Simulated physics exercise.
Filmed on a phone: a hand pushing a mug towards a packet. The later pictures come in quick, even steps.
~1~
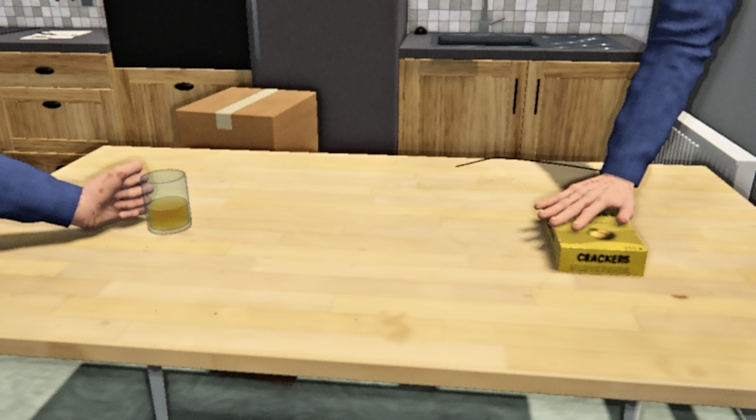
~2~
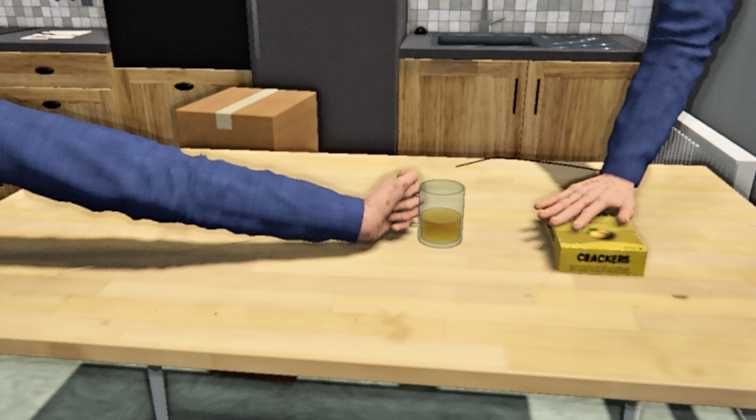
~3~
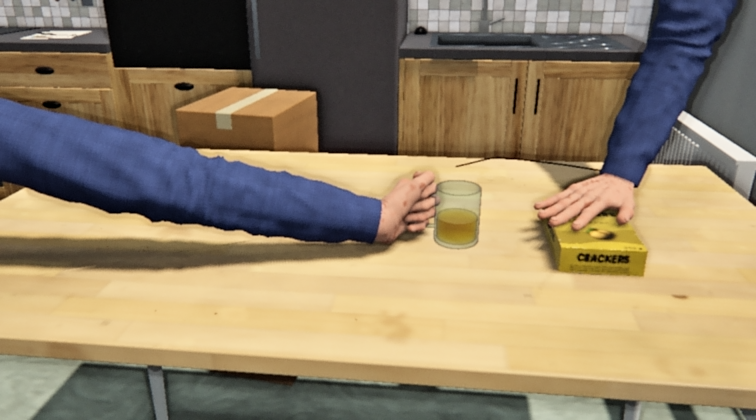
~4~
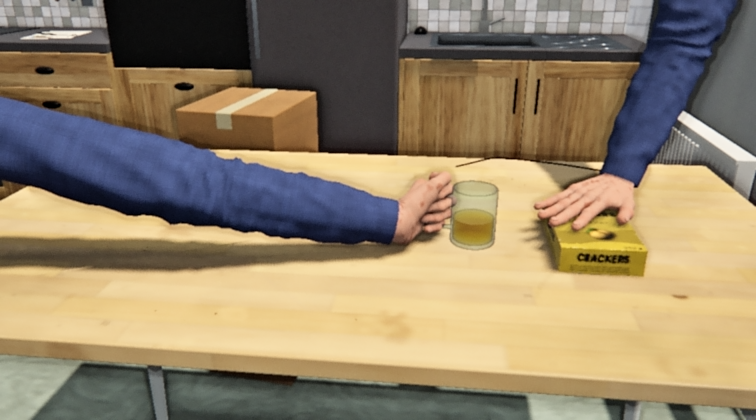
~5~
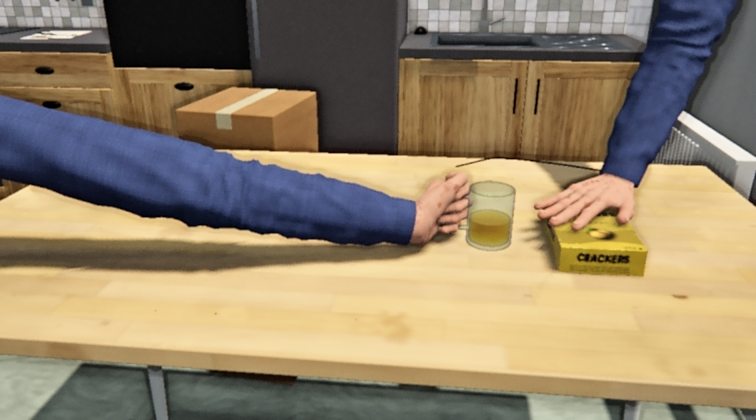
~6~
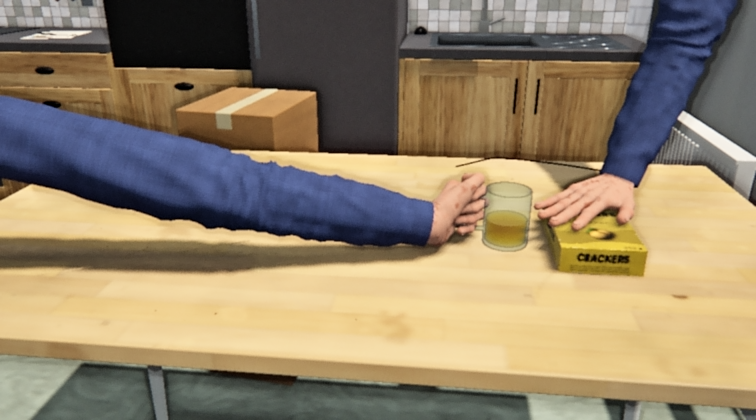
Left hand sliding a half-full glass mug rightward across a wooden table, while another hand rests on a yellow crackers box.
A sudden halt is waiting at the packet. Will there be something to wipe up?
The mug keeps it all in.
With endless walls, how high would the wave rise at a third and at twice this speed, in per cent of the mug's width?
In turn 10 and 65 per cent.
Soon after, the mug meets the packet.
Later, the apple juice surges up the wall; the wave climbs under half way to the rim.
In the end, the mug stands at the packet; nothing has left it.
